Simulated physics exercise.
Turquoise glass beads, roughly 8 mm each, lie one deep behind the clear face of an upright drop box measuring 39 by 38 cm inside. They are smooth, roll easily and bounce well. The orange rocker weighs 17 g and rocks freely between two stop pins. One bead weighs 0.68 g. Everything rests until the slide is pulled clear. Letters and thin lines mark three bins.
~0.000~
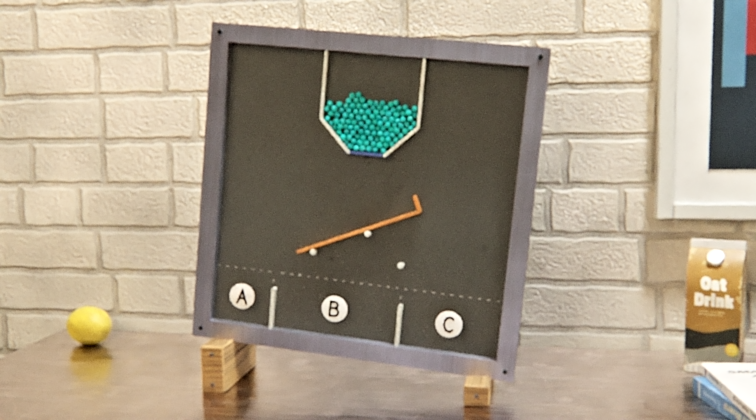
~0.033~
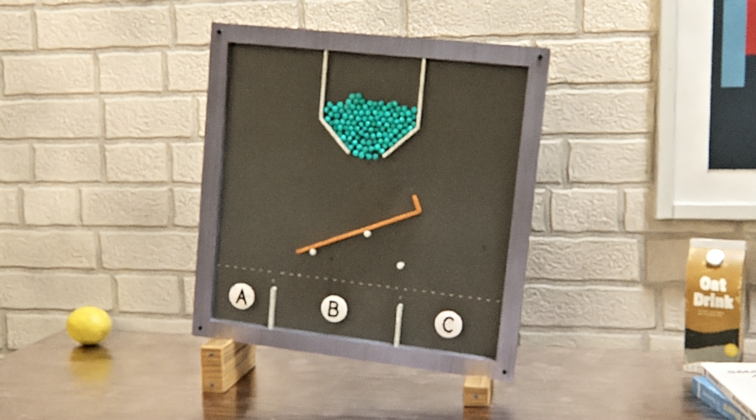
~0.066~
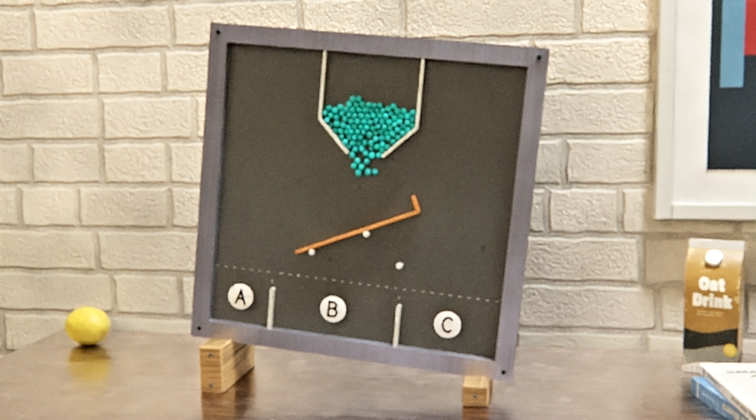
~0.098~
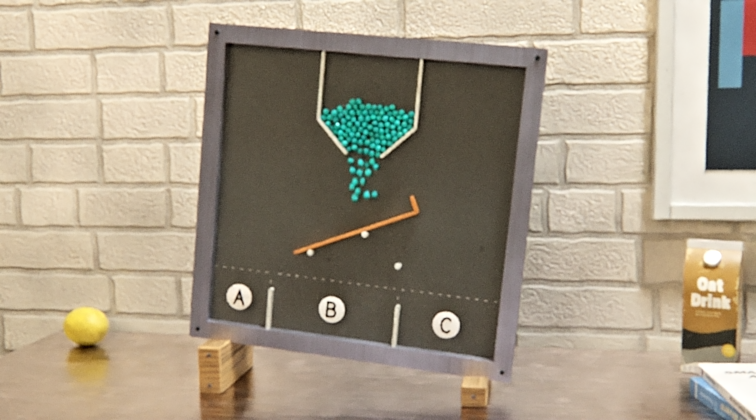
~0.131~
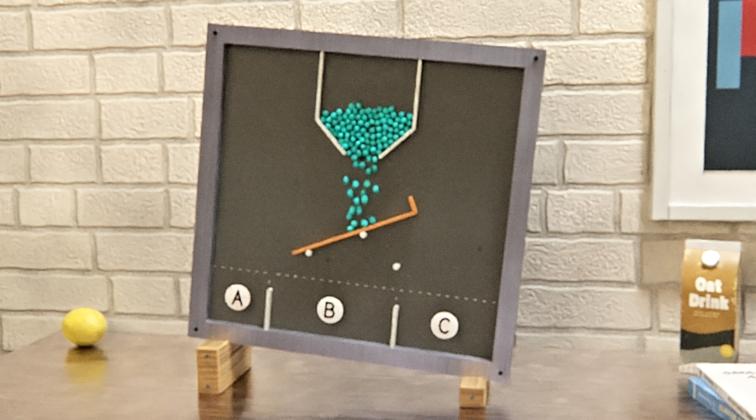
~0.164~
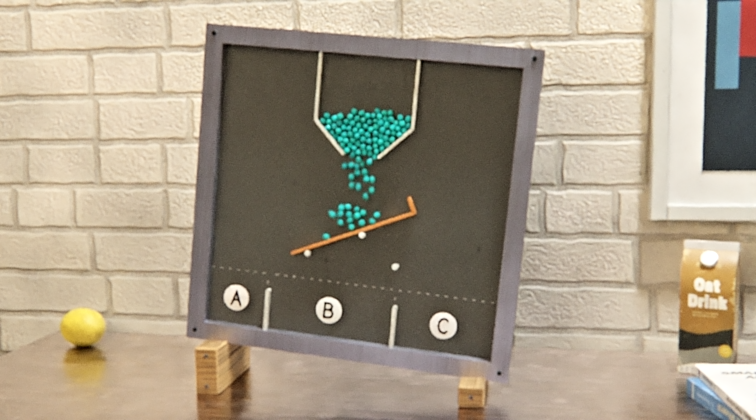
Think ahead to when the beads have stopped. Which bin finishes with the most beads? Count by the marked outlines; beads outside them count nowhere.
It is A.
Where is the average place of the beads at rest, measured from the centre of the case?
Some 15 cm left and 14 cm below.
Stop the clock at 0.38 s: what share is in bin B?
About 0 per cent.
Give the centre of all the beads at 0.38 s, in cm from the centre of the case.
Some 3 cm left and 2 cm below.
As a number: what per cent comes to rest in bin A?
Roughly 85 per cent.
After 0.26 s, the beads' middle is in line with and 3 cm above the centre; nothing in the marked areas; orange rocker left end down 19°.
After 0.38 s, the beads' middle is 3 cm left of and 2 cm below the centre; A 10 %; orange rocker left end down 19°.
After 0.61 s, the beads' middle is 11 cm left of and 10 cm below the centre; A 55 %; orange rocker left end down 19°.
Settled by 2.3 s, A 85 %, B 15 %, C 0 %; orange rocker left end down 19°.
